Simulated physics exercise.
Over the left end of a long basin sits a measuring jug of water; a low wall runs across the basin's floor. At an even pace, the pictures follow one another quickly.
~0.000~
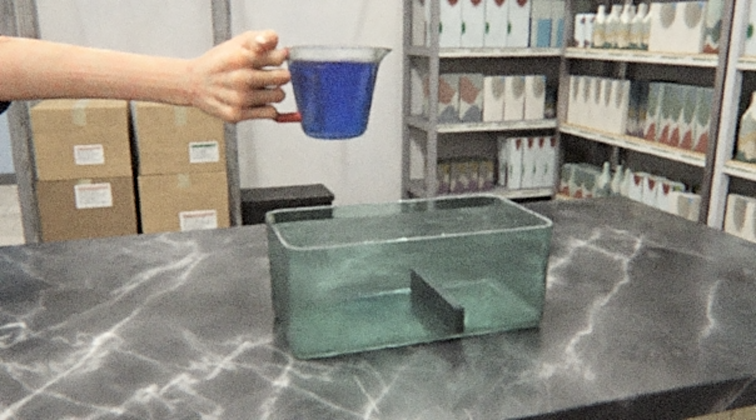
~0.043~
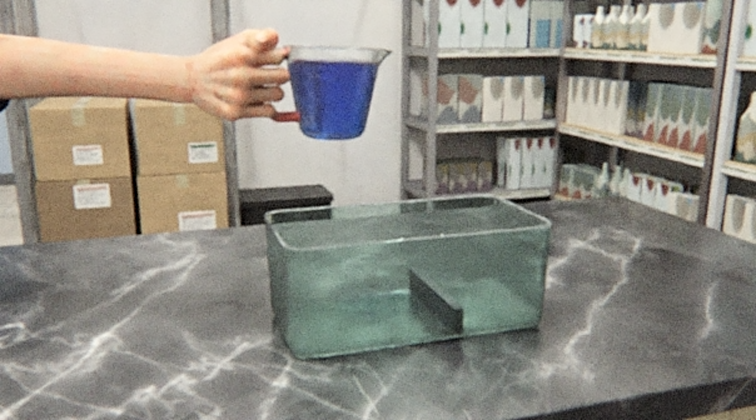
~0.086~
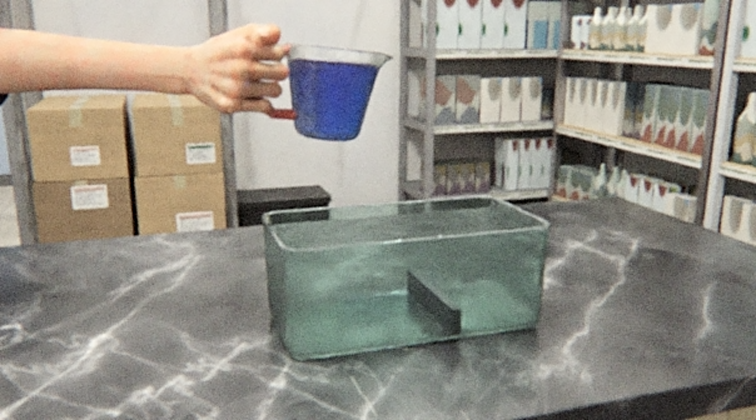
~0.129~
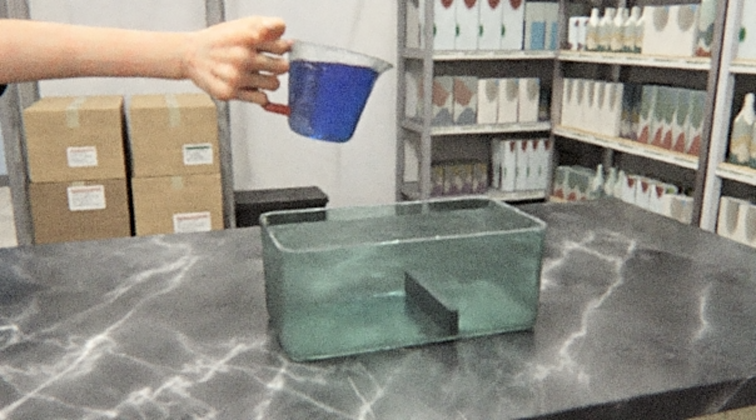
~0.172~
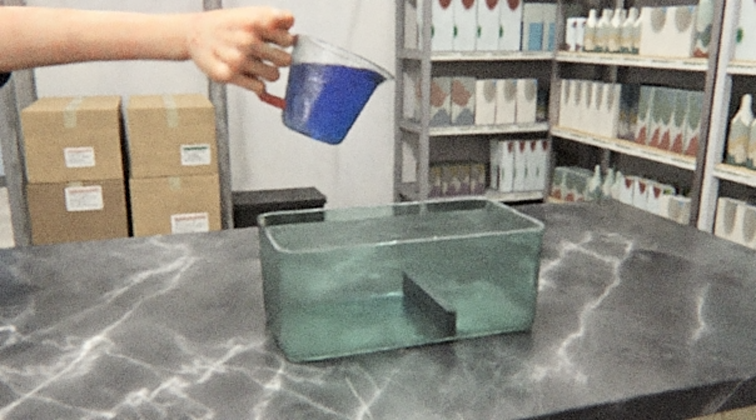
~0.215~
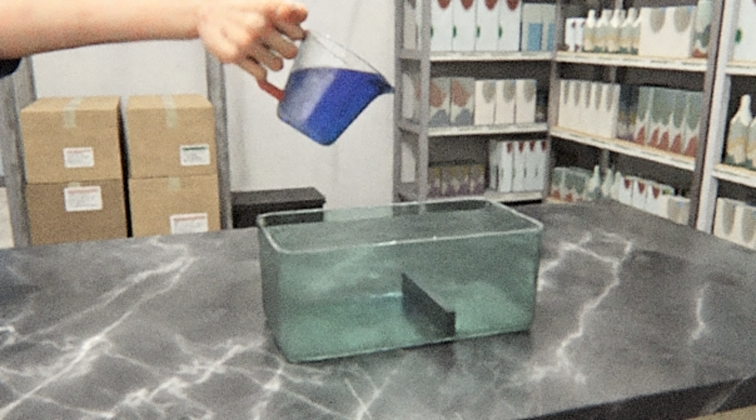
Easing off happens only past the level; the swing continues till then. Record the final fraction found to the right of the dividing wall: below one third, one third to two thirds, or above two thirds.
One third to two thirds.
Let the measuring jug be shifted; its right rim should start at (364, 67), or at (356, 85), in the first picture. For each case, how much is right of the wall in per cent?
The first start gives some 10 %, the second some 10 %.
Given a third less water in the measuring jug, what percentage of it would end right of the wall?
It comes to around 15 percent.
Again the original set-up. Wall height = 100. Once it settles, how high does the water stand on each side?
About 20 on the left and about 40 on the right.
A moment on, the measuring jug is tipped on its side and 40 per cent is still to pour, 6 is left of the wall and 18 right of it.
Next, the measuring jug is tipped right over and 6 per cent is still to pour, 39 is left of the wall and 42 right of it.
Then the measuring jug is tipped right over and 0 per cent is still to pour, 51 is left of the wall and 46 right of it.
Later the measuring jug is tipped right over and 0 per cent is still to pour, 52 is left of the wall and 46 right of it.
In the end 52 per cent lies left of the wall, 46 right of it and 2 outside.
